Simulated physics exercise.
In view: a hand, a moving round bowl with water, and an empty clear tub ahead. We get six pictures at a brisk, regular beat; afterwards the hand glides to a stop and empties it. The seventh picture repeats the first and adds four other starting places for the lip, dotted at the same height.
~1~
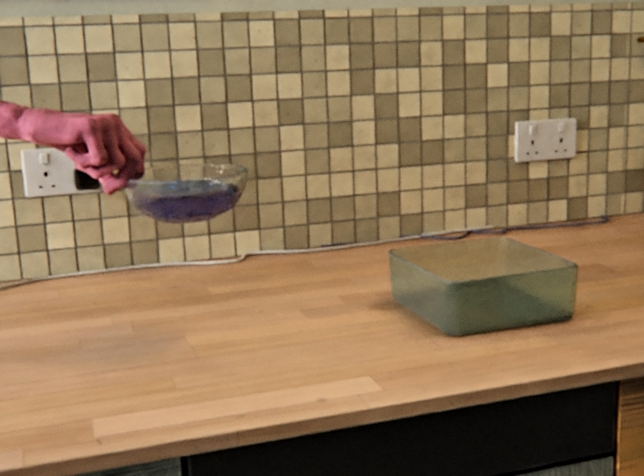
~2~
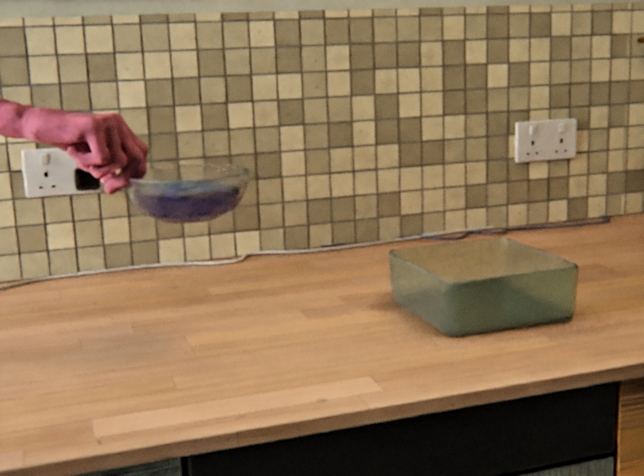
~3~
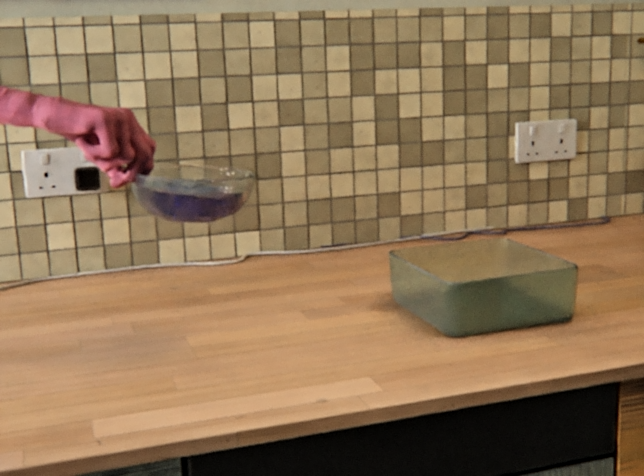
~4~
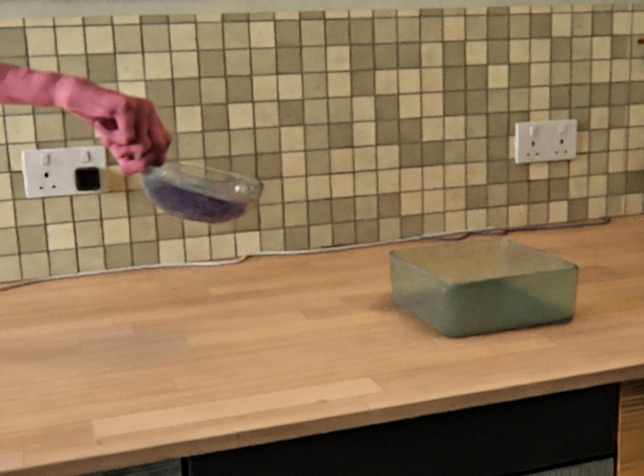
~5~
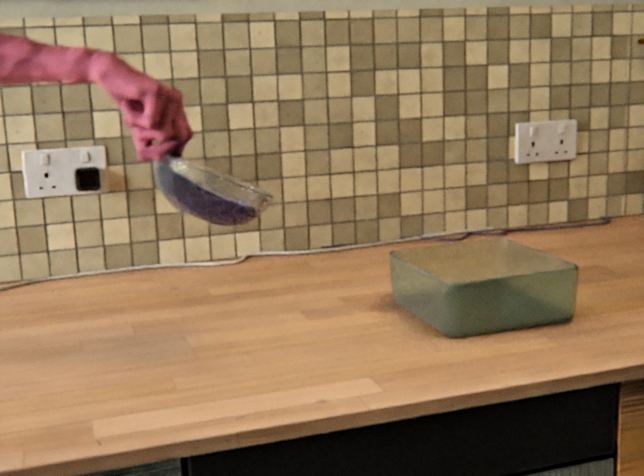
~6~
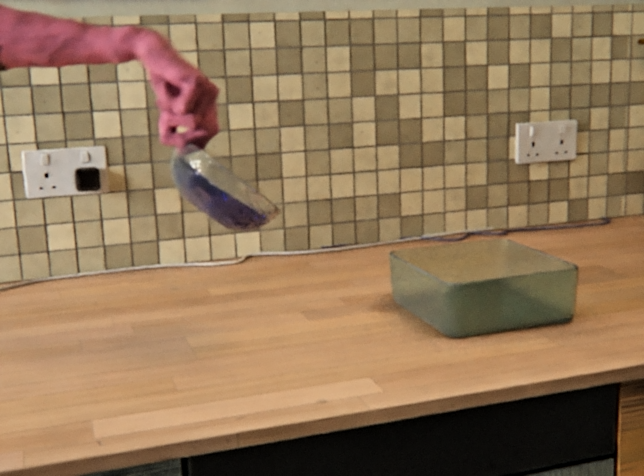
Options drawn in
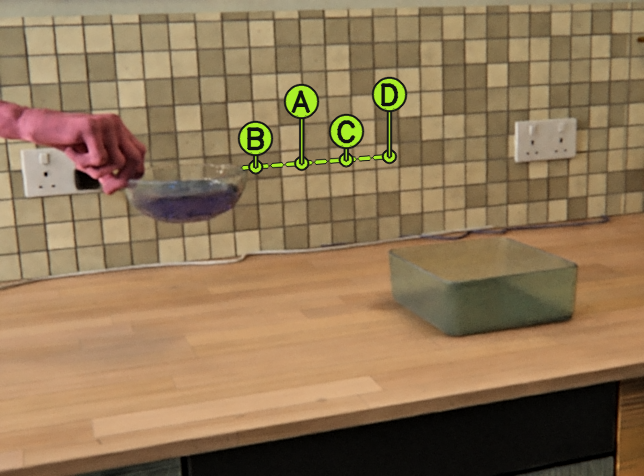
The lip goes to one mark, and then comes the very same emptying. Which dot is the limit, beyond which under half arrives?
C will do.
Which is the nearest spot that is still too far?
A.
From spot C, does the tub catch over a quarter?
Yes.
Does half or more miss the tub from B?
Yes, it does.
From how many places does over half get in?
Two of the four.
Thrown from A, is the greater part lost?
Yes, it does.
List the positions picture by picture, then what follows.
In the first frame, upright, lip at (243, 167); tub from (443, 336) to (572, 317); nothing has left yet.
In the second frame, upright, lip at (245, 168); nothing has left yet.
In the third frame, tipped about 5°, lip at (251, 173); nothing has left yet.
In the fourth frame, tipped about 14°, lip at (260, 181); nothing has left yet.
In the fifth frame, tipped about 25°, lip at (269, 194); nothing has left yet.
In the sixth frame, tipped about 40°, lip at (277, 208); nothing has left yet.
On the marked copy, A at (301, 163); B at (255, 166); C at (346, 159); D at (389, 156).
If A is chosen, about 10 % lands in the tub, 85 % falls short and 4 % goes beside or beyond.
If B is chosen, about 0 % lands in the tub, 100 % falls short.
If C is chosen, about 68 % lands in the tub, 4 % falls short and 28 % goes beside or beyond.
If D is chosen, about 67 % lands in the tub, 8 % falls short and 24 % goes beside or beyond.
